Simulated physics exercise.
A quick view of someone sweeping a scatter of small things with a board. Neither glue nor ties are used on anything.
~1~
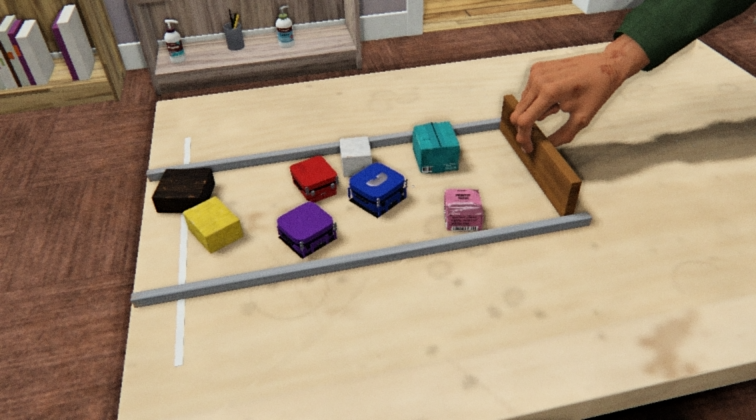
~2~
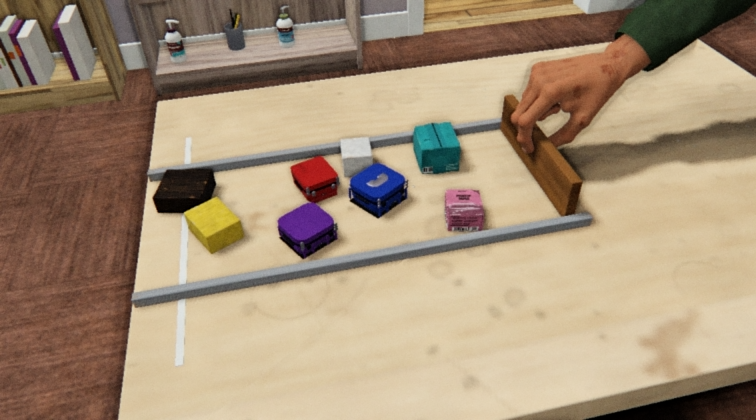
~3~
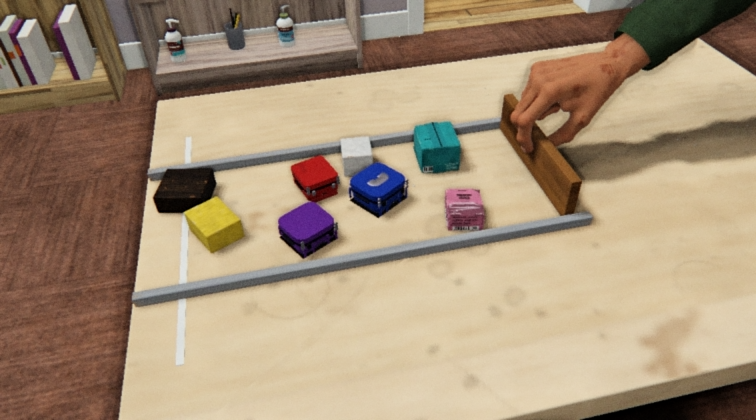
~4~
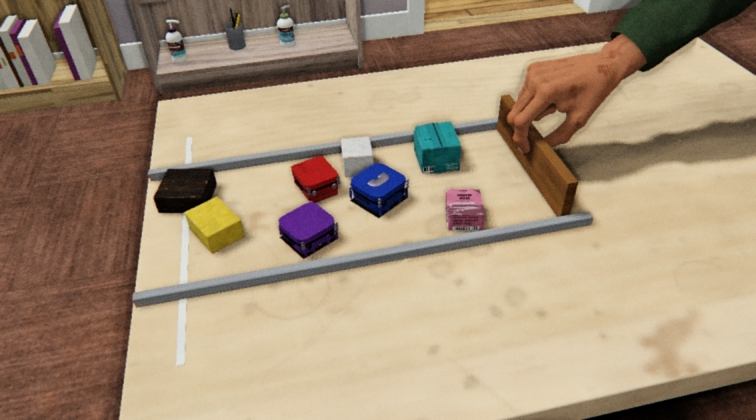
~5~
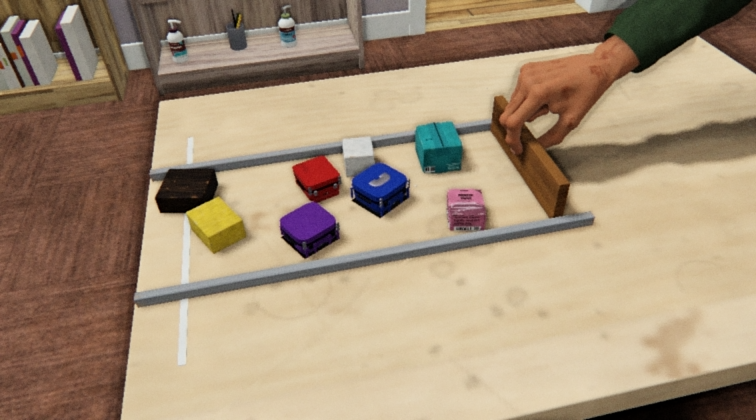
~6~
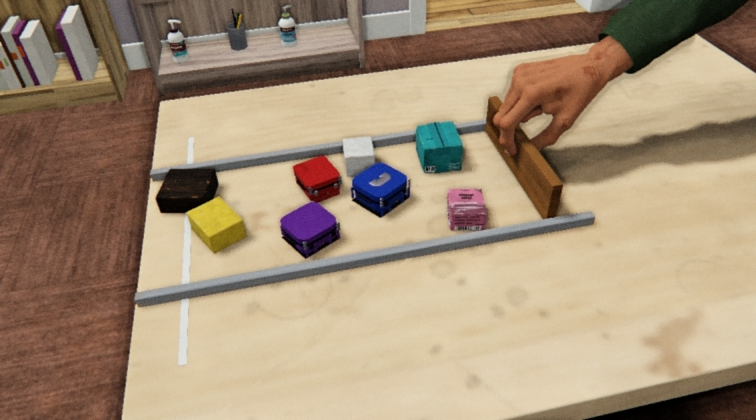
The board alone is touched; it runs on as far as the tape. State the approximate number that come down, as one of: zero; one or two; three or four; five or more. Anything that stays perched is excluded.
Five or beyond lost.
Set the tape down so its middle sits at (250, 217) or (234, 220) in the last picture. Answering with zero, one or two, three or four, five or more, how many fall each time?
First tape: Not one. Second tape: 1 or 2.
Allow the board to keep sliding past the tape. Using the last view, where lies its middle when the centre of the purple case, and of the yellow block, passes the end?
About (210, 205), and about (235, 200) for the other.
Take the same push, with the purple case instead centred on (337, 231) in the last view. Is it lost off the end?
Result: Purple case not saved.
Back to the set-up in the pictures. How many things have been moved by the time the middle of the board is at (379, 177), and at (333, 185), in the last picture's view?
At the first place 5, at the second 6.
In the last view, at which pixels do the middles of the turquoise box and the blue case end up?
One is at about (165, 190), the other at about (162, 238).
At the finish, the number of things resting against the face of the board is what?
The number is 3.
Soon after, none off yet; black block at rest near (188, 190); yellow block at rest near (217, 224); purple case at rest near (310, 229).
After that, none off yet; black block at rest near (188, 190); yellow block at rest near (217, 224); purple case displaced about its own width near (279, 238).
And then, none off yet; black block displaced about its own width near (145, 194); yellow block displaced about its own width near (158, 236); purple case displaced well along near (183, 260).
In the end, the number that fall off is five or more; gone, white block, red case, purple case, yellow block and black block.
